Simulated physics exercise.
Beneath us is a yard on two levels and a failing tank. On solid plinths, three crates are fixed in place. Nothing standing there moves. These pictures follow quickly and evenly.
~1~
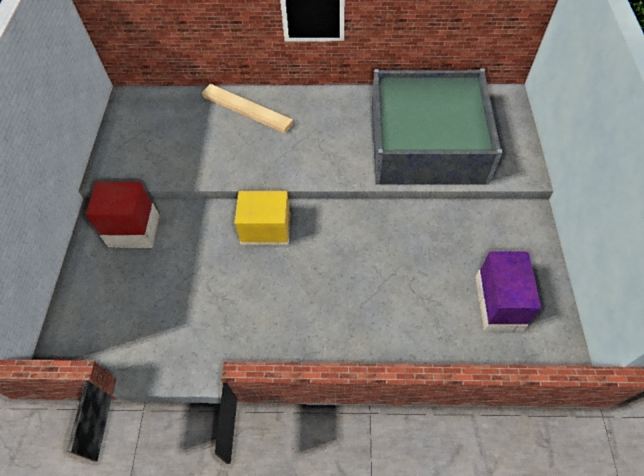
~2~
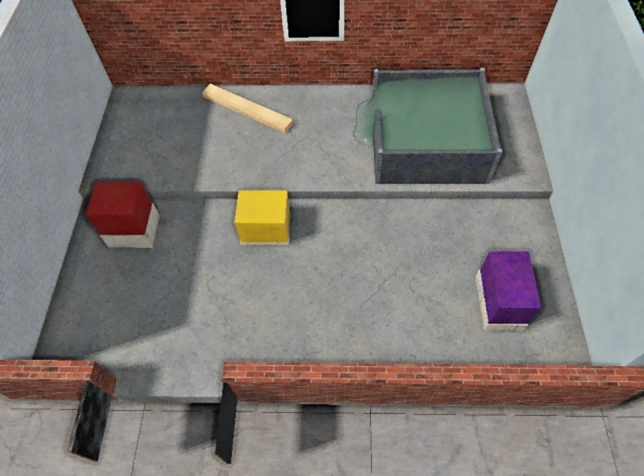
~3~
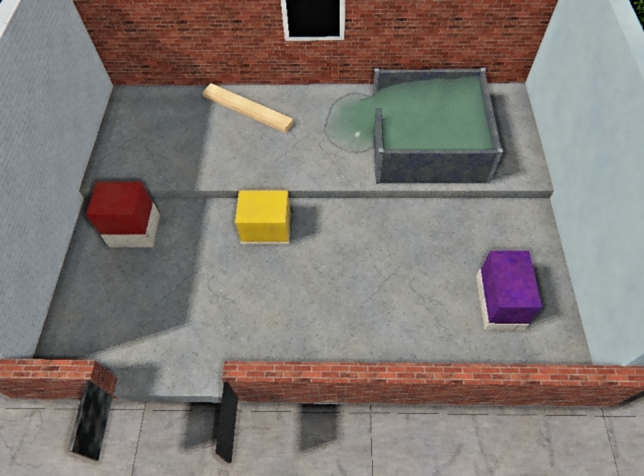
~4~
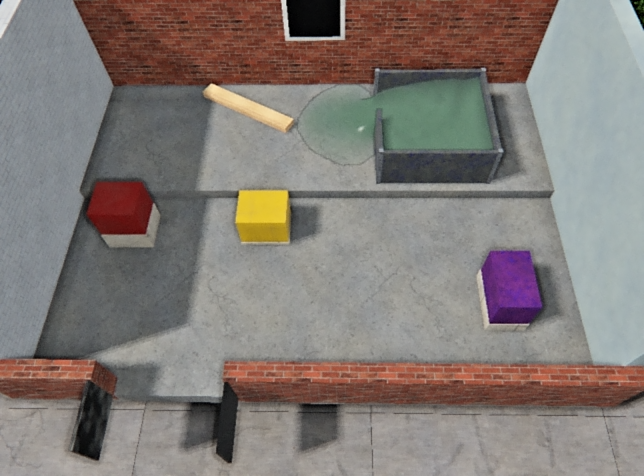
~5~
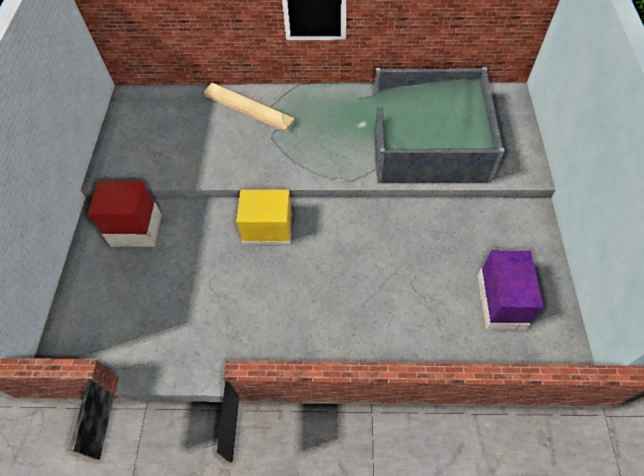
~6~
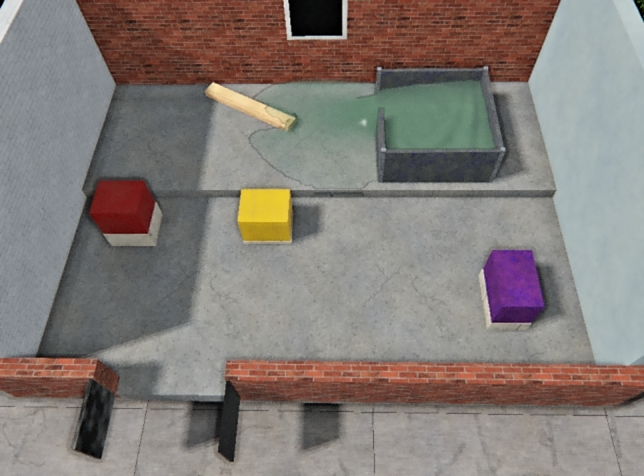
Open grey tank leaking greenish water from its left side, the puddle spreading left across the upper level to a wooden beam.
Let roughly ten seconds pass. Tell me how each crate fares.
In order: Yellow crate: Touched. Red crate: Untouched. Purple crate: Untouched.
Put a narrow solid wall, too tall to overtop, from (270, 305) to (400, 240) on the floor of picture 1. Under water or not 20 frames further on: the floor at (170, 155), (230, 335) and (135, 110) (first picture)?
Taking the three spots in order: Soaked, spared, soaked.
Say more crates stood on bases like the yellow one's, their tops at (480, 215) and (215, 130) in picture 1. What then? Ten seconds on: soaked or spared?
Stays clear, then is reached.
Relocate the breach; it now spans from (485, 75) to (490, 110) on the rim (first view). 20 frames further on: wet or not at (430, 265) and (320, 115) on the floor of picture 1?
Note, points in order: Soaked; soaked.
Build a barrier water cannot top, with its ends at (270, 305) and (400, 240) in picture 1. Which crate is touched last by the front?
I'd pick the crate marked purple.
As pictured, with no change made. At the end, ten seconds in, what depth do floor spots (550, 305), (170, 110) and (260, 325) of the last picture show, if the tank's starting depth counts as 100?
Readings in sequence: 0, 4, 8 percent.
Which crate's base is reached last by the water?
Looks like the purple one to me.
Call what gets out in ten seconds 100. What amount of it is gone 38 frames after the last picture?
Result, approximate: 25 per cent.
A moment on, water covers 20 % of the floor; the yellow crate water round its plinth, the red crate not reached, the purple crate not reached.
Next, water covers 35 % of the floor; the yellow crate water round its plinth, the red crate water round its plinth, the purple crate not reached.
Then, water covers 45 % of the floor; the yellow crate water round its plinth, the red crate water round its plinth, the purple crate not reached.
Later, water covers 55 % of the floor; the yellow crate water round its plinth, the red crate water round its plinth, the purple crate not reached.
In the end, water covers 85 % of the floor; the yellow crate was topped, the red crate stayed above the water, the purple crate stayed above the water.
